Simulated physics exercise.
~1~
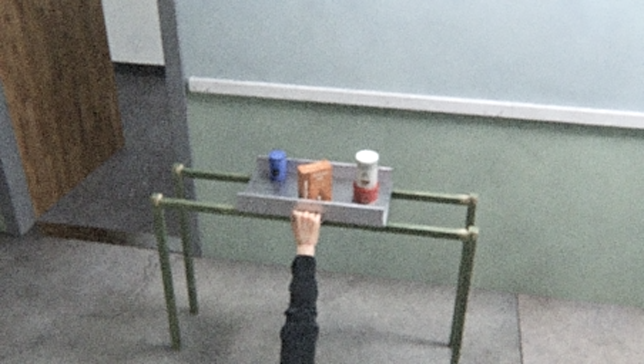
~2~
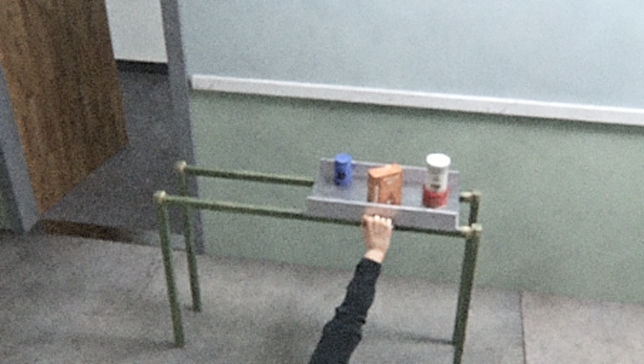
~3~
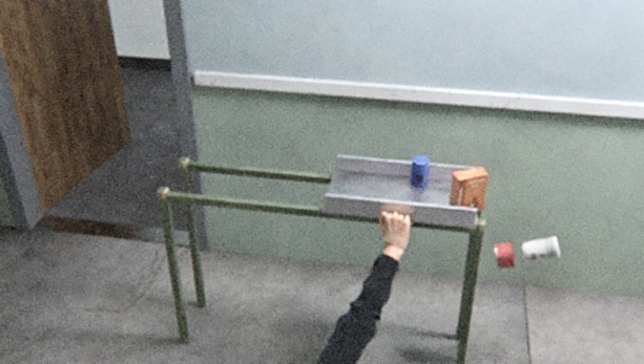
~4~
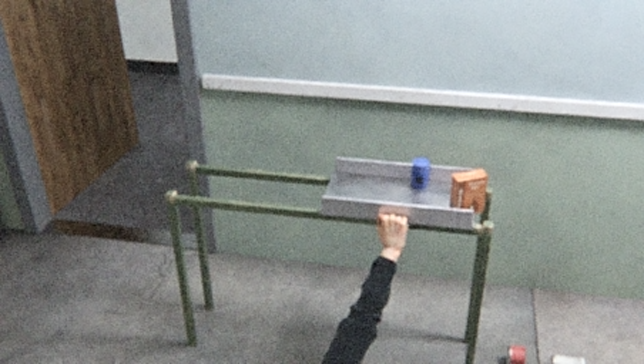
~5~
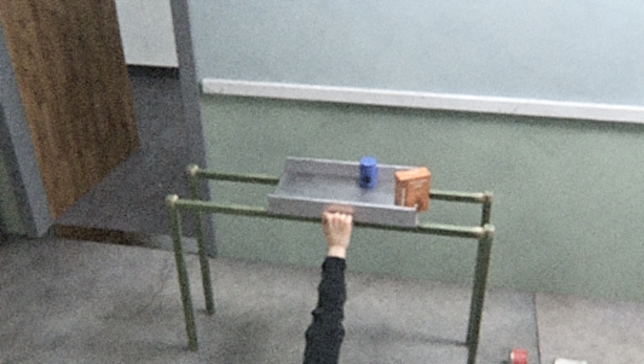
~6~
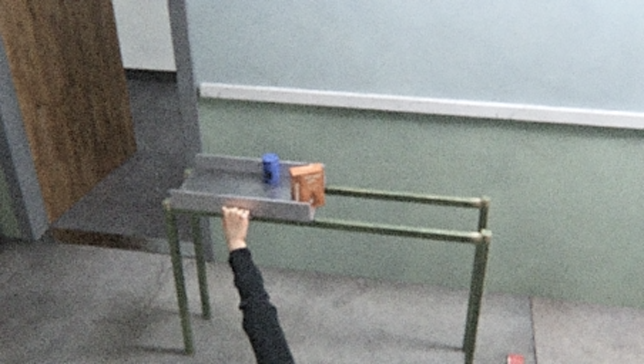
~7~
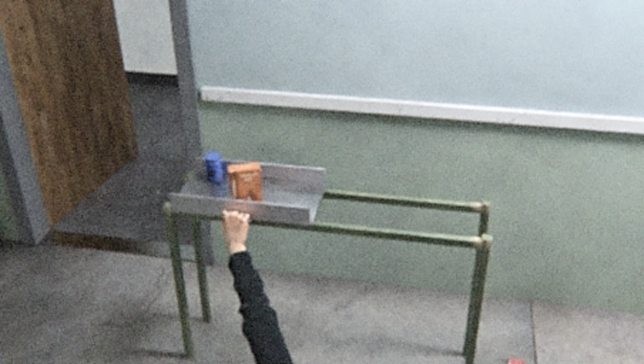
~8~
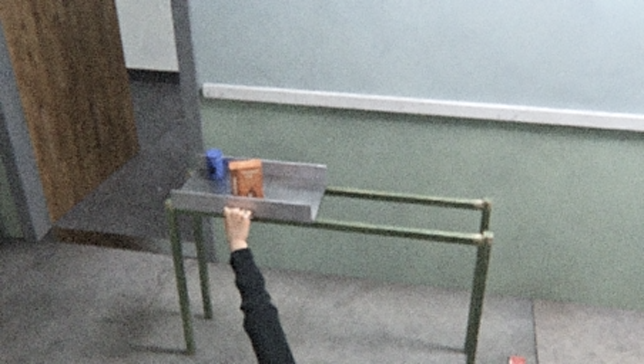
At the start, a hand grips the front of a grey tray resting on green rails, with a blue jar, an orange packet, a red tub and a white tin aboard. The arm slides the tray right until it stops at the end of the rails. The packet and jar slide right across it, while the tub and tin shoot off the right end and drop to the floor. The hand then moves the tray left to the far end, where the jar and packet slide left across it. Finally the tray rests there, both still upright aboard.
